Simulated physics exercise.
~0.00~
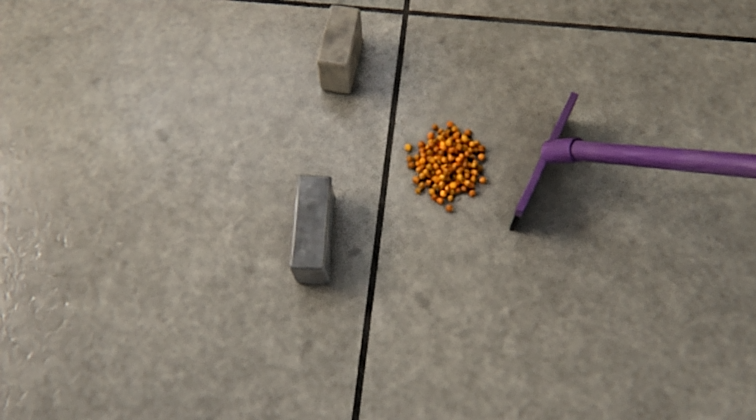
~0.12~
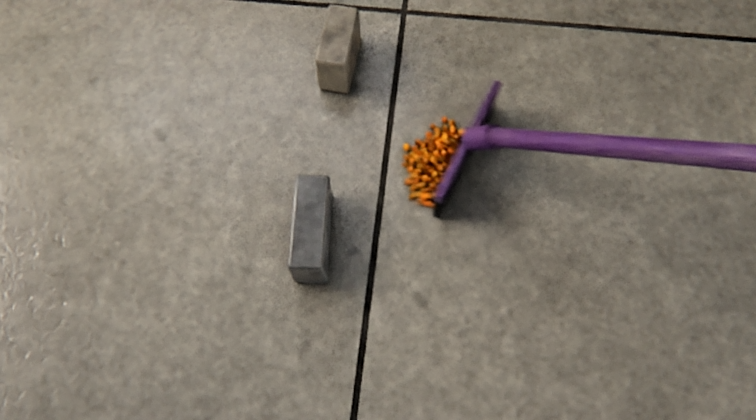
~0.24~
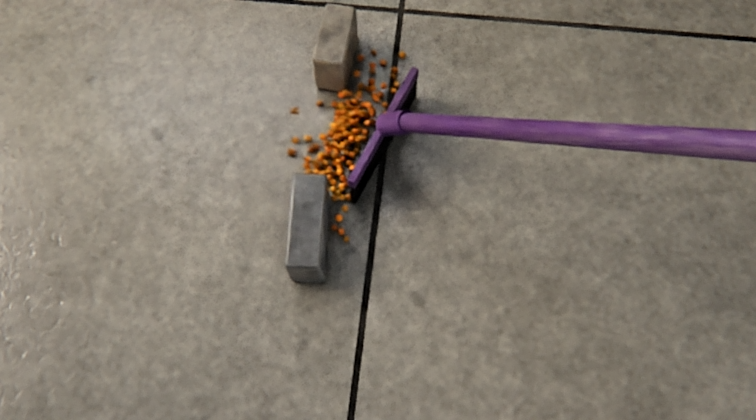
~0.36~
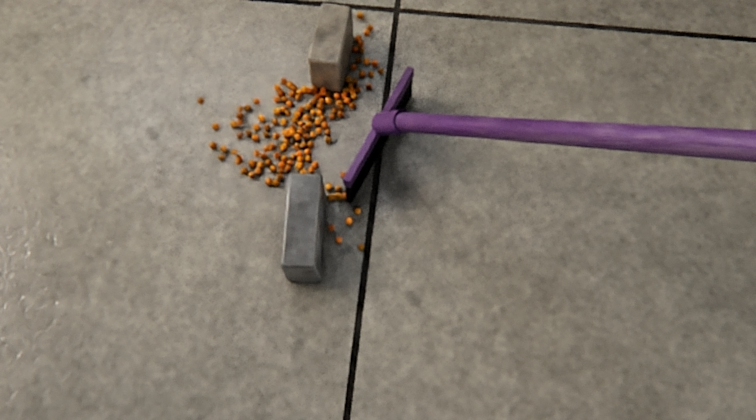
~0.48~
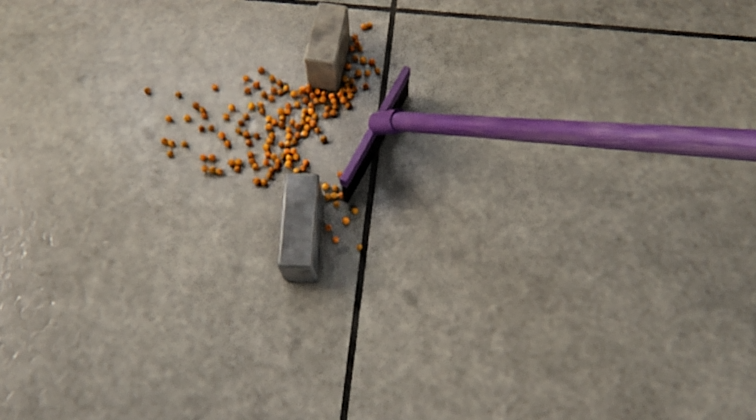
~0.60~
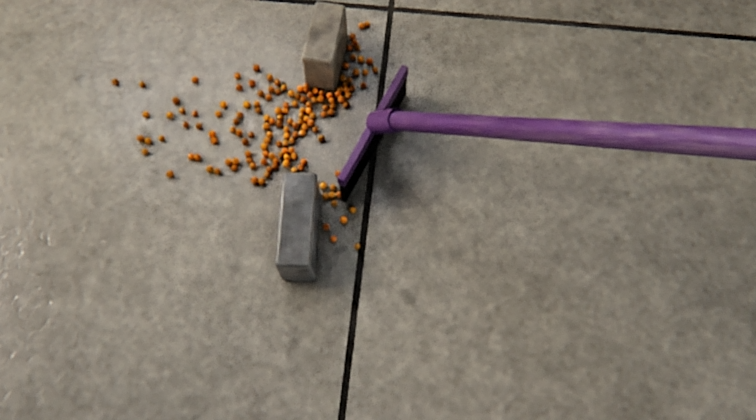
A purple squeegee pushes orange kernels left and stops as most scatter between two blocks.
